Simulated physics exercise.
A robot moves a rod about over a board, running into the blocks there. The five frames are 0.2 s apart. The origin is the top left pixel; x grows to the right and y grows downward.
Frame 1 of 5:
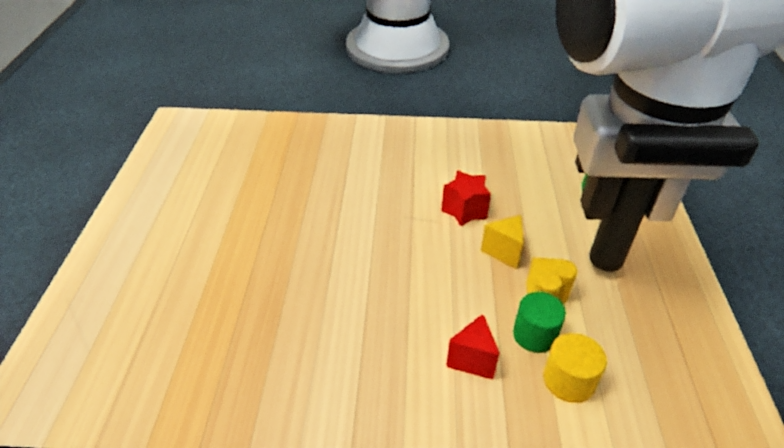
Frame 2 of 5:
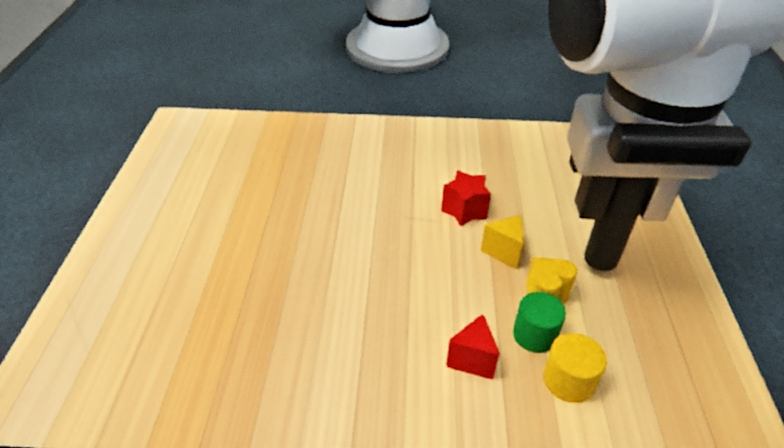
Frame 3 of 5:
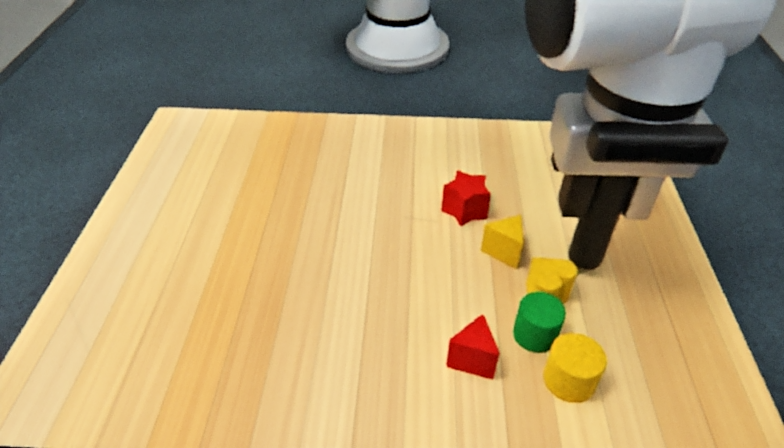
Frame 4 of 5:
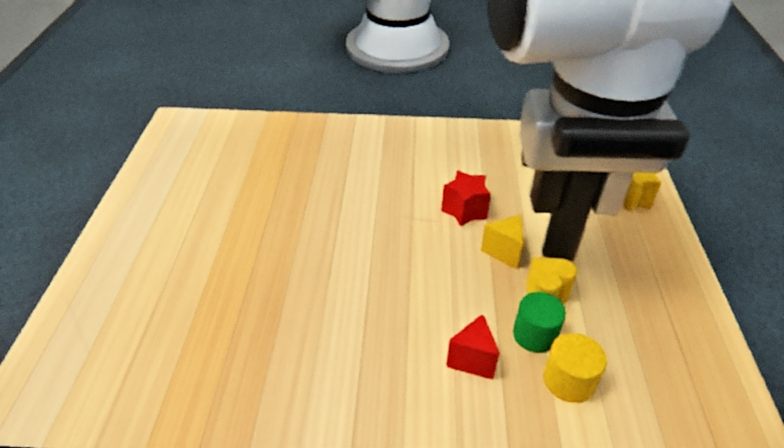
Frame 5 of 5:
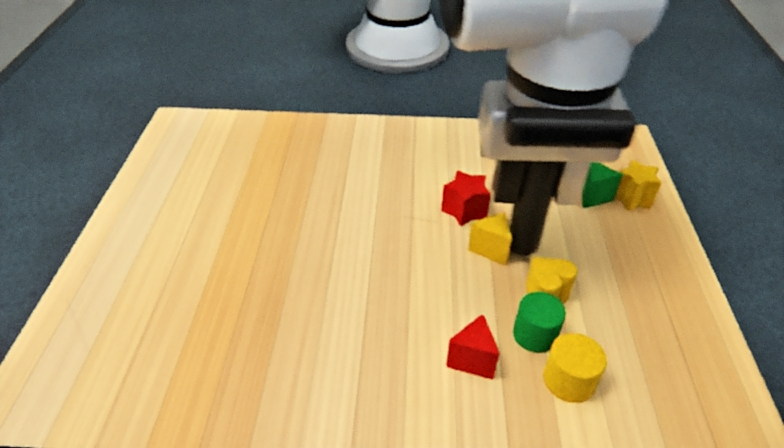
The robot's dark rod moves left across the board and nudges the yellow triangle left.
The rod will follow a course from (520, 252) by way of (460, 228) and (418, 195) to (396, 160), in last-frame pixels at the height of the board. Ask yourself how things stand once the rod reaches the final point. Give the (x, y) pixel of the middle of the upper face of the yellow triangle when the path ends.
Its top middle will sit at (447, 218).
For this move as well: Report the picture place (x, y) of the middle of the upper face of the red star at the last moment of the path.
When the path ends, it will be at (459, 169).
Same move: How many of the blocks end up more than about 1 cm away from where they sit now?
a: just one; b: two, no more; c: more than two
The one that fits is b, two, no more.
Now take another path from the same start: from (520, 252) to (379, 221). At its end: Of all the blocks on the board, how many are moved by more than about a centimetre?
That's one.
On the path given first. One third of the way, rod (461, 221); red star (464, 180), turned 25° clockwise; yellow triangle (447, 218), turned 40° anticlockwise.
Two thirds of the way, rod (418, 188); red star (459, 169), turned 85° clockwise; yellow triangle (447, 218), turned 45° anticlockwise.
At the end, rod (396, 153); red star (459, 169), turned 85° clockwise; yellow triangle (447, 218), turned 45° anticlockwise; yellow heart in place.
